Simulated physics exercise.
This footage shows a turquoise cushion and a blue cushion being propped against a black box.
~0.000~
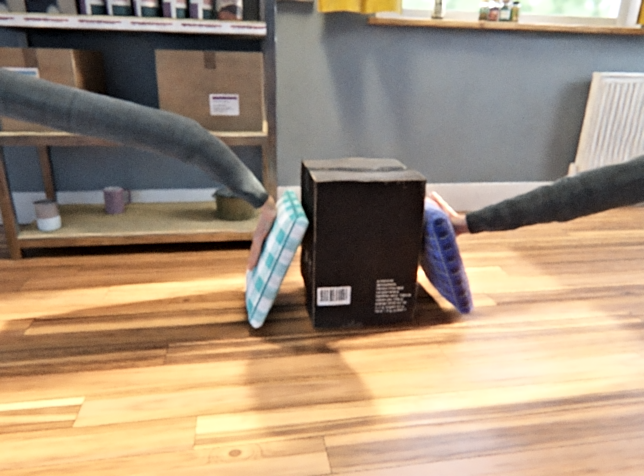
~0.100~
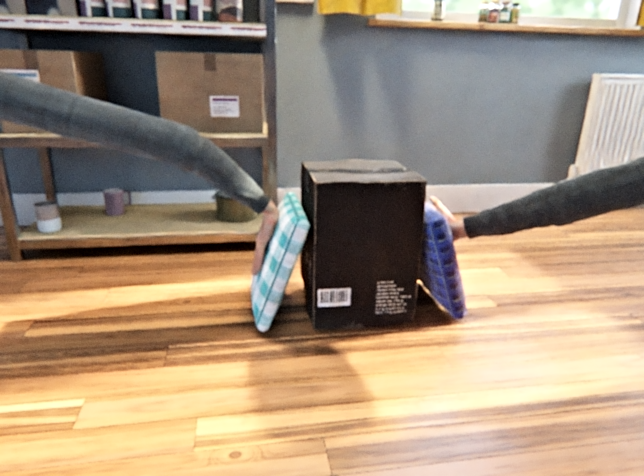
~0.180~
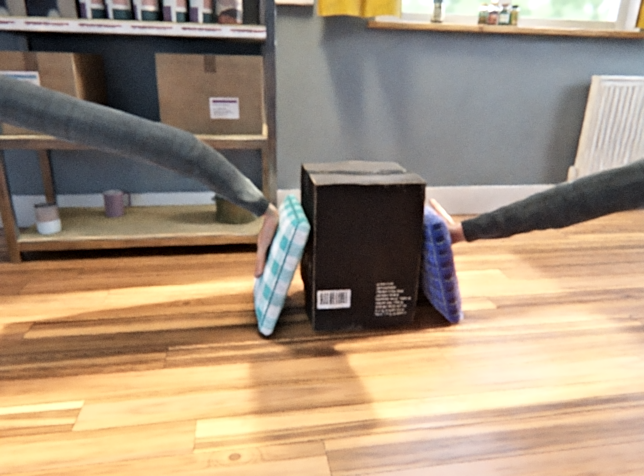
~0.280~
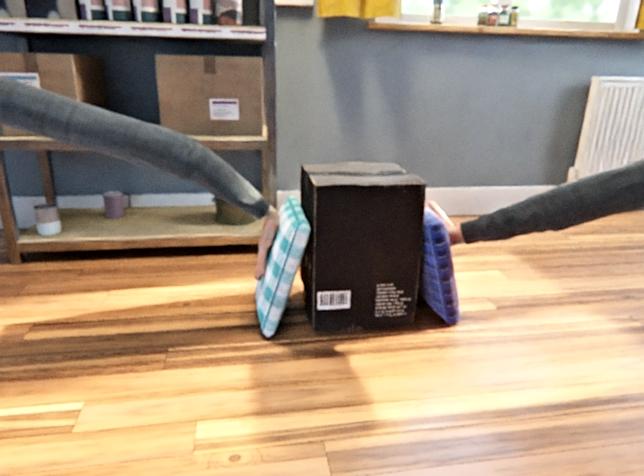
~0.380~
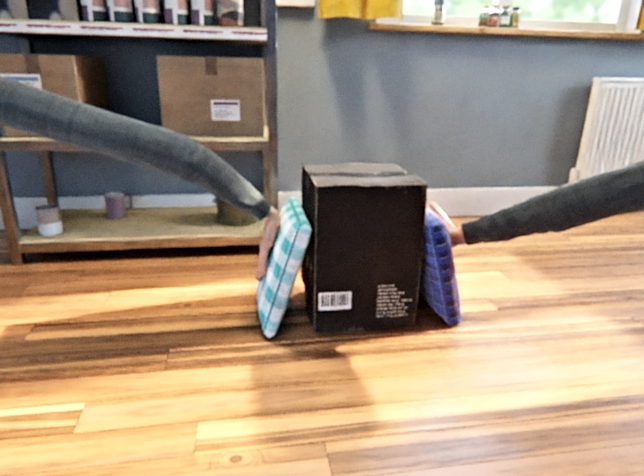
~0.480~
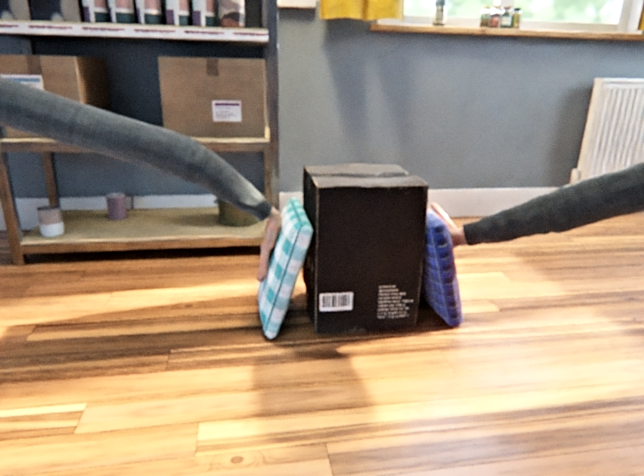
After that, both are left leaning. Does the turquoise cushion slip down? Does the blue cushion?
Checking both, the turquoise cushion does not slip, the blue cushion does not slip.
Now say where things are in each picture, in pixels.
Turquoise cushion foot (256, 324), head (303, 221); blue cushion foot (467, 311), head (438, 220), in the first picture.
Turquoise cushion foot (263, 328); blue cushion foot (460, 316), in the second picture.
Turquoise cushion foot (267, 331); blue cushion foot (456, 319), in the third picture.
Turquoise cushion foot (269, 333); blue cushion foot (453, 322), in the fourth picture.
Turquoise cushion foot (270, 334); blue cushion foot (454, 323), in the fifth picture.
Turquoise cushion foot (271, 335), head (307, 229), almost upright; blue cushion foot (456, 324), head (438, 228), almost upright, in the sixth picture.
After 0.68 s, turquoise cushion leaning near (284, 264); blue cushion leaning near (429, 258).
At rest, turquoise cushion leaning near (284, 264); blue cushion leaning near (428, 258). The turquoise cushion keeps leaning and the blue cushion holds its lean.
